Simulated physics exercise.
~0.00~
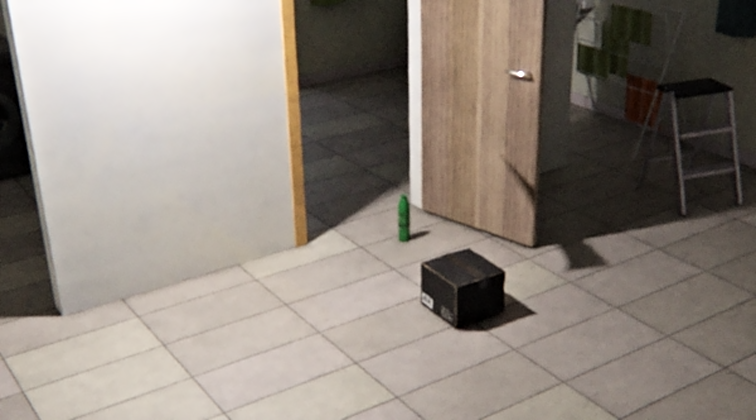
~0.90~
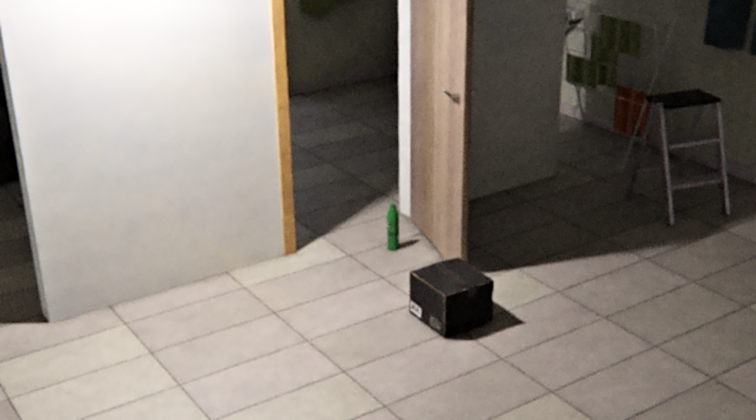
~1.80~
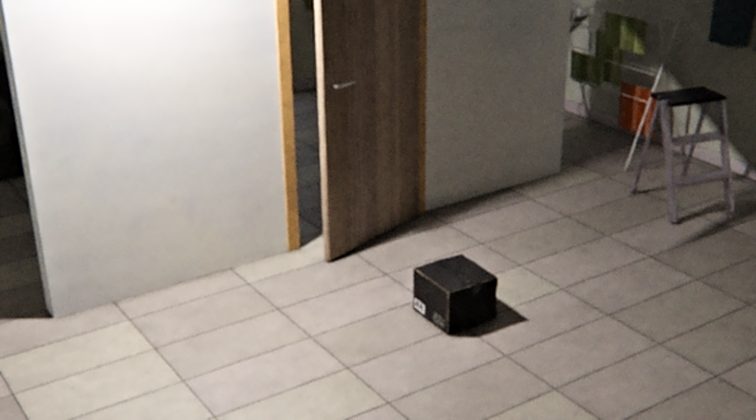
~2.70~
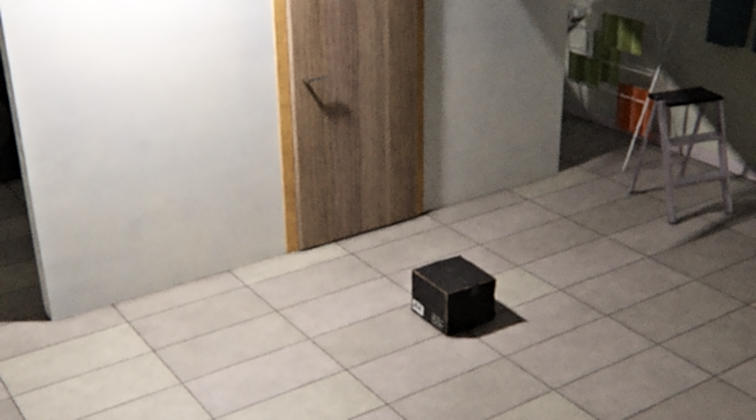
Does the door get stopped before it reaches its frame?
No, the door swings all the way across the opening and ends up shut in its frame.
